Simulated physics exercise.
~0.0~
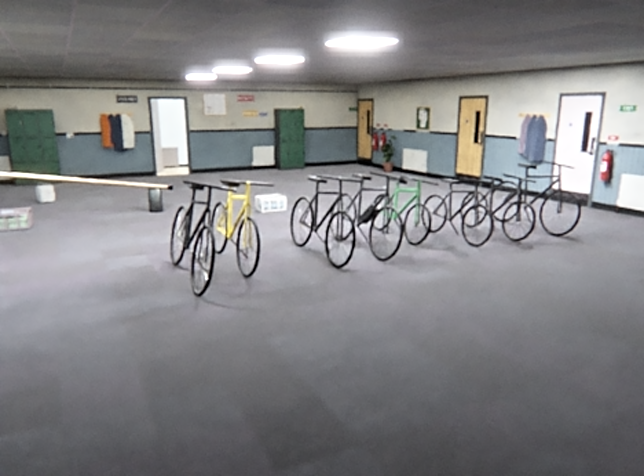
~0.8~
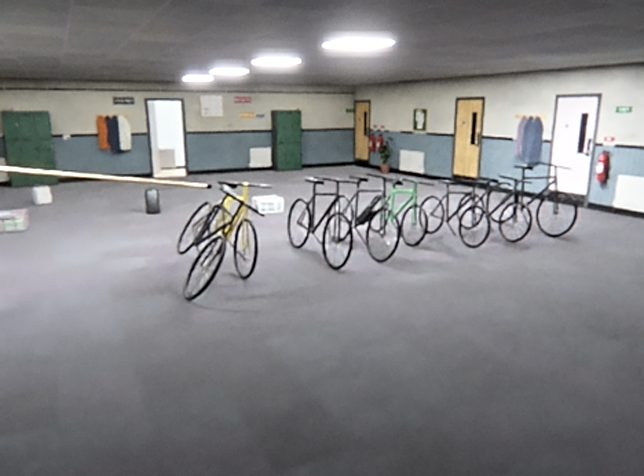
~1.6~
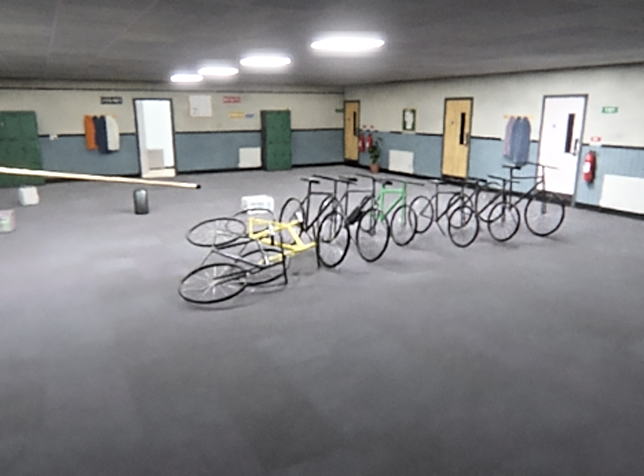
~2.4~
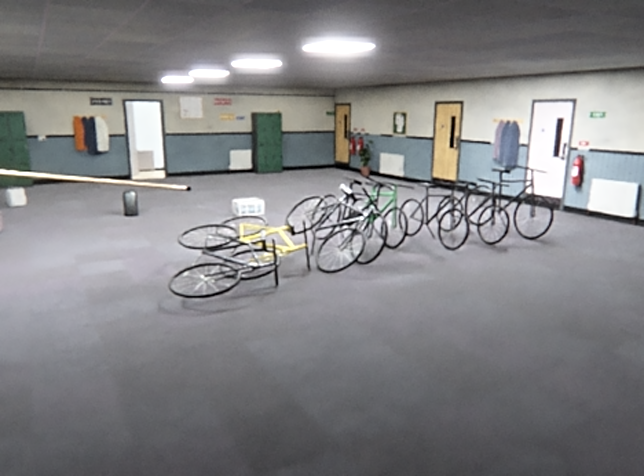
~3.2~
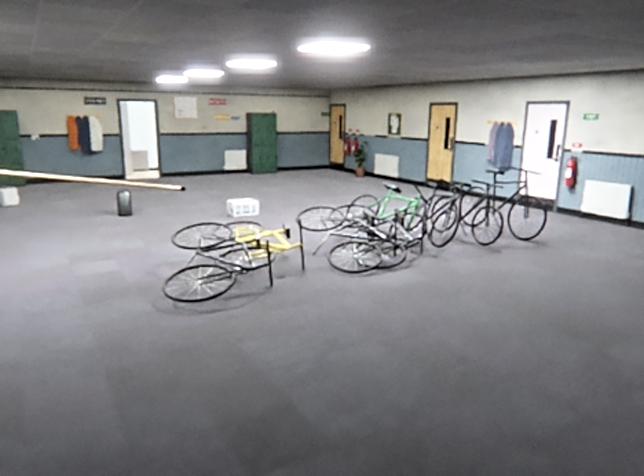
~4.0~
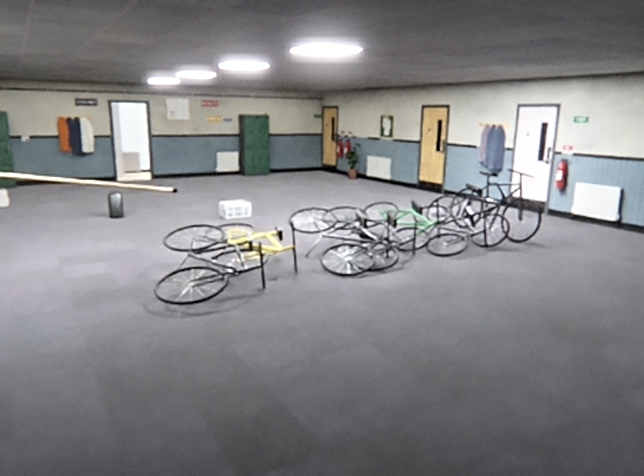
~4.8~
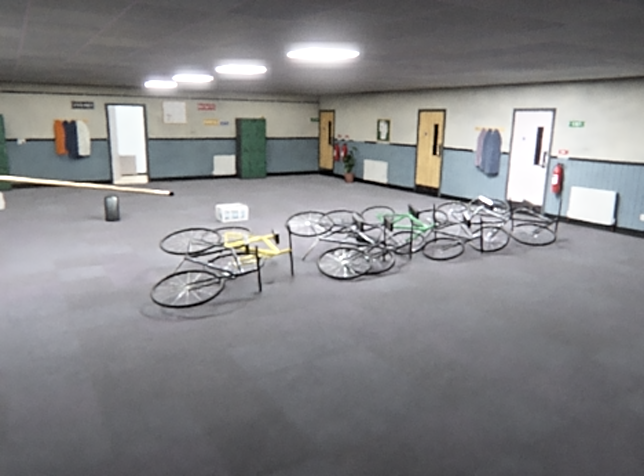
The video shows a row of bicycles standing in a large carpeted room as a pale pole moves right at the left end. The nearest bicycle tips, the yellow one falls with it, and the rest topple in turn past the green one until none is left standing.
